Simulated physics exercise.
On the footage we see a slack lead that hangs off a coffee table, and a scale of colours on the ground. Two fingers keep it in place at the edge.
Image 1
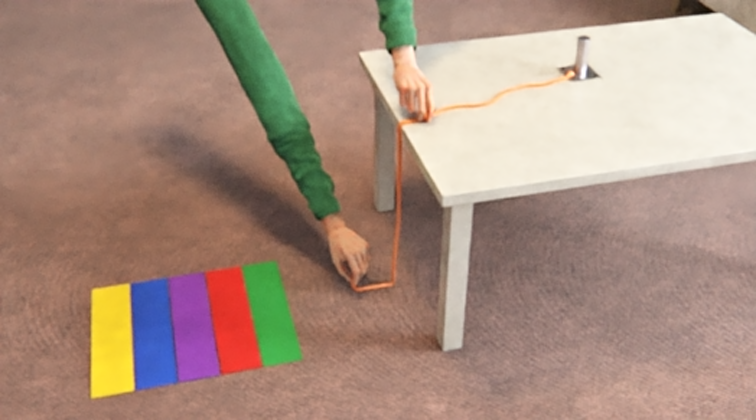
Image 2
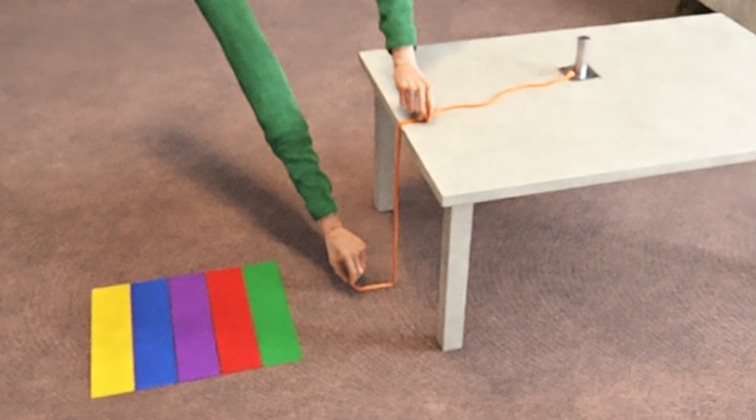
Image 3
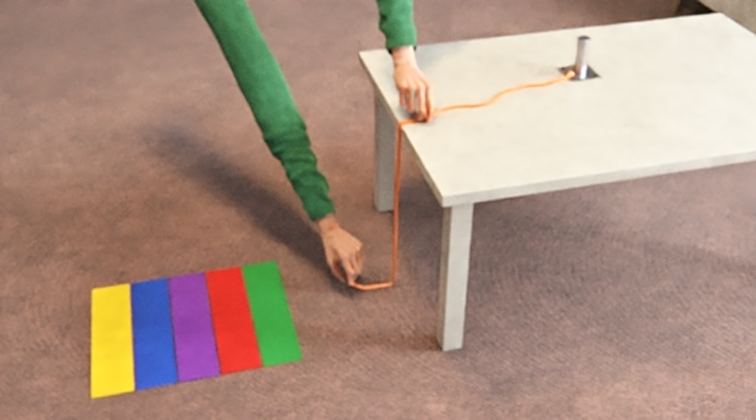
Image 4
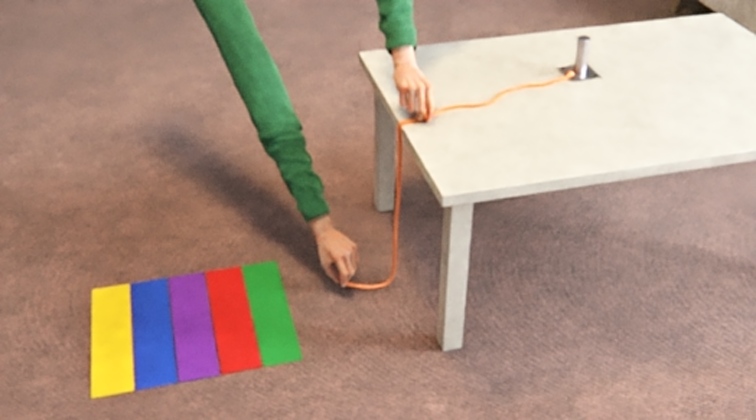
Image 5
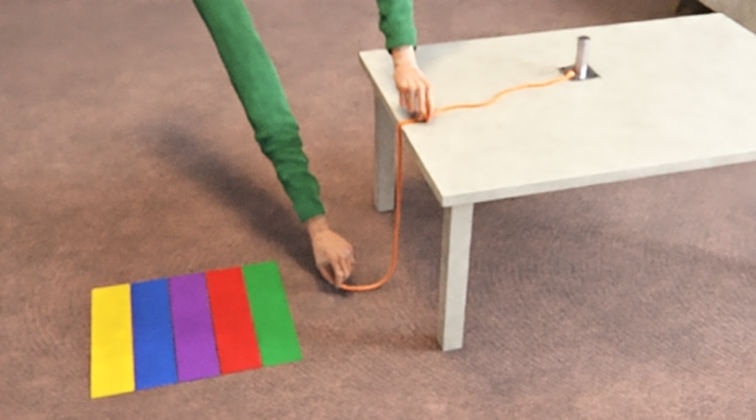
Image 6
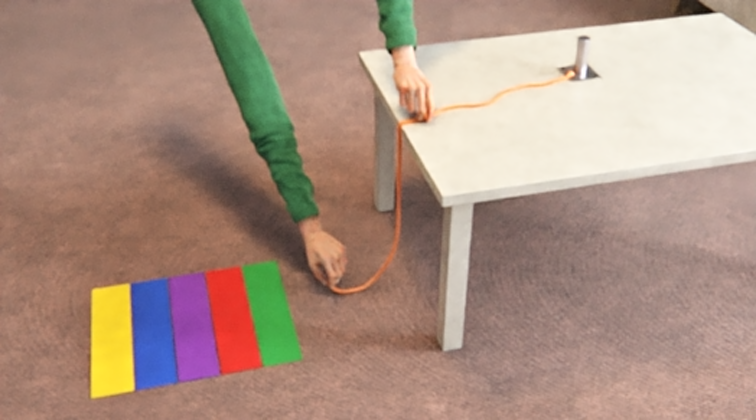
Two arms in green sleeves reach down over a brownish carpet beside a pale coffee table, seen from above at an angle. An orange cord runs from a small upright post on the tabletop, under one hand at the edge, down to the other hand near the floor, right of yellow, blue, purple, red and green strips. The lower hand draws the cord's end slightly left while the upper hand and camera stay still.
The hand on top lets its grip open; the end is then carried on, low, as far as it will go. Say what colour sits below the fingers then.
It is red.
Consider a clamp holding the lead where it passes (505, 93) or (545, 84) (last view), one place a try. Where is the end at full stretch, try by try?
Per try (px, approx.): (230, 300), (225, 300).
Early on, end near (295, 289); short of the strips.
Midway, end near (251, 297); over green.
At the end of the slack, end near (224, 301); over red. It gets as far as the red strip.
